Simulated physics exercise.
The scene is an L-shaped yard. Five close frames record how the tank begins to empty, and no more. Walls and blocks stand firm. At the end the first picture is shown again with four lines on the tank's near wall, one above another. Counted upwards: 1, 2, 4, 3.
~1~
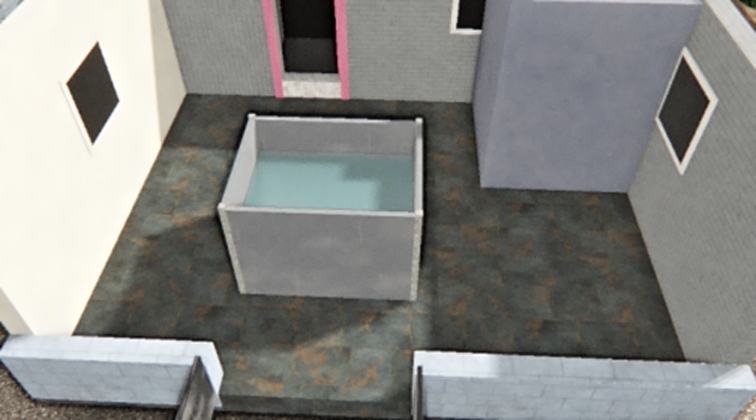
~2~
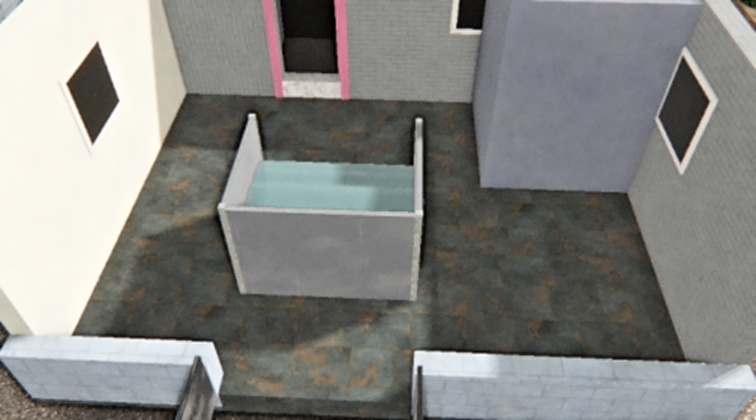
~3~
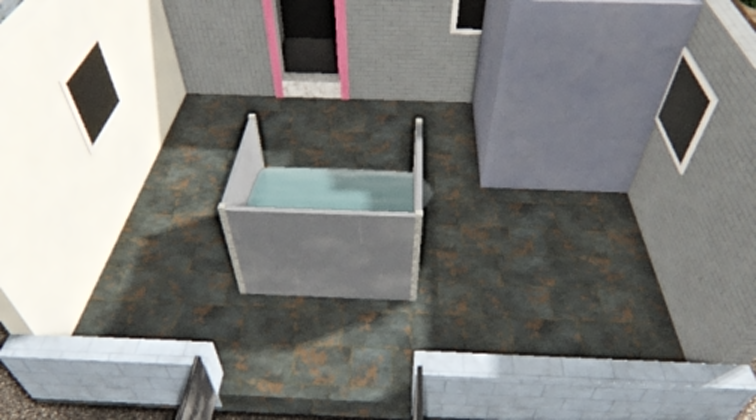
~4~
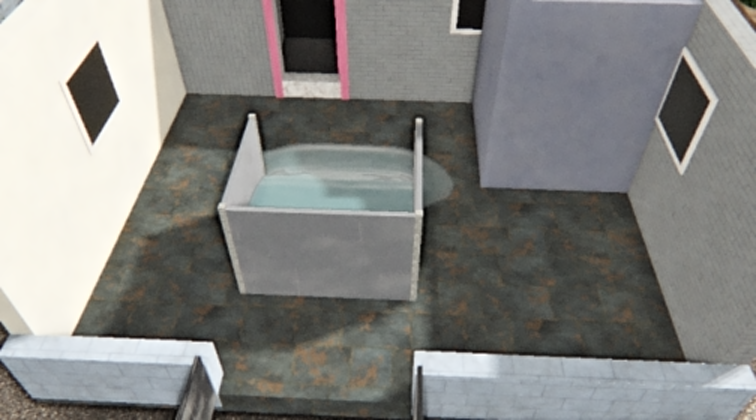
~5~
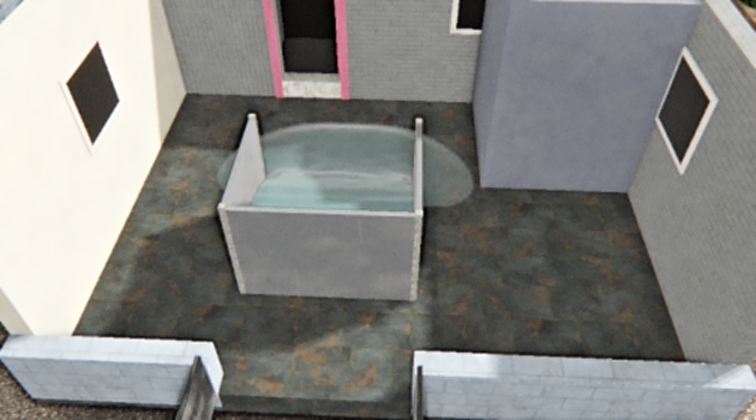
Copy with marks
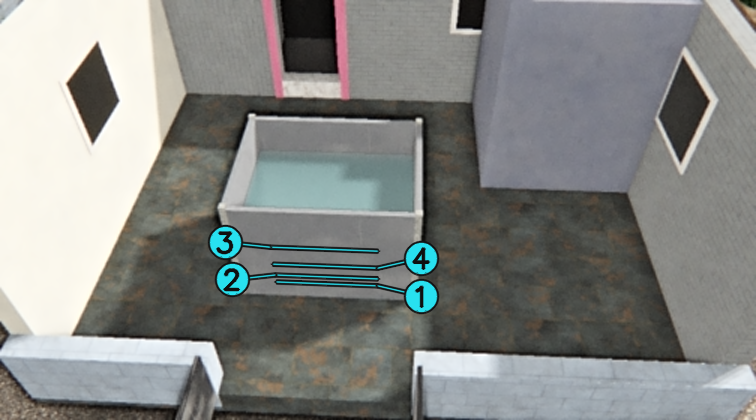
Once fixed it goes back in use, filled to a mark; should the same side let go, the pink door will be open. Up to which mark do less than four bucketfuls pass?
4 will do.
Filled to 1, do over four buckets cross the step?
No.
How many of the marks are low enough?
Three.
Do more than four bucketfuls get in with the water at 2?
No, not at all.
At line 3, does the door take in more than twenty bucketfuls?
No, less.
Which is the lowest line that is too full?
That would be 3.
On the marked copy, 1 at (327, 283); 2 at (326, 276); 3 at (323, 249); 4 at (325, 266); from the bottom up 1, 2, 4, 3.
With 1, nothing gets over.
With 2, nothing gets over.
With 3, about 8 bucketfuls get in.
With 4, a splash gets over, under a bucket.
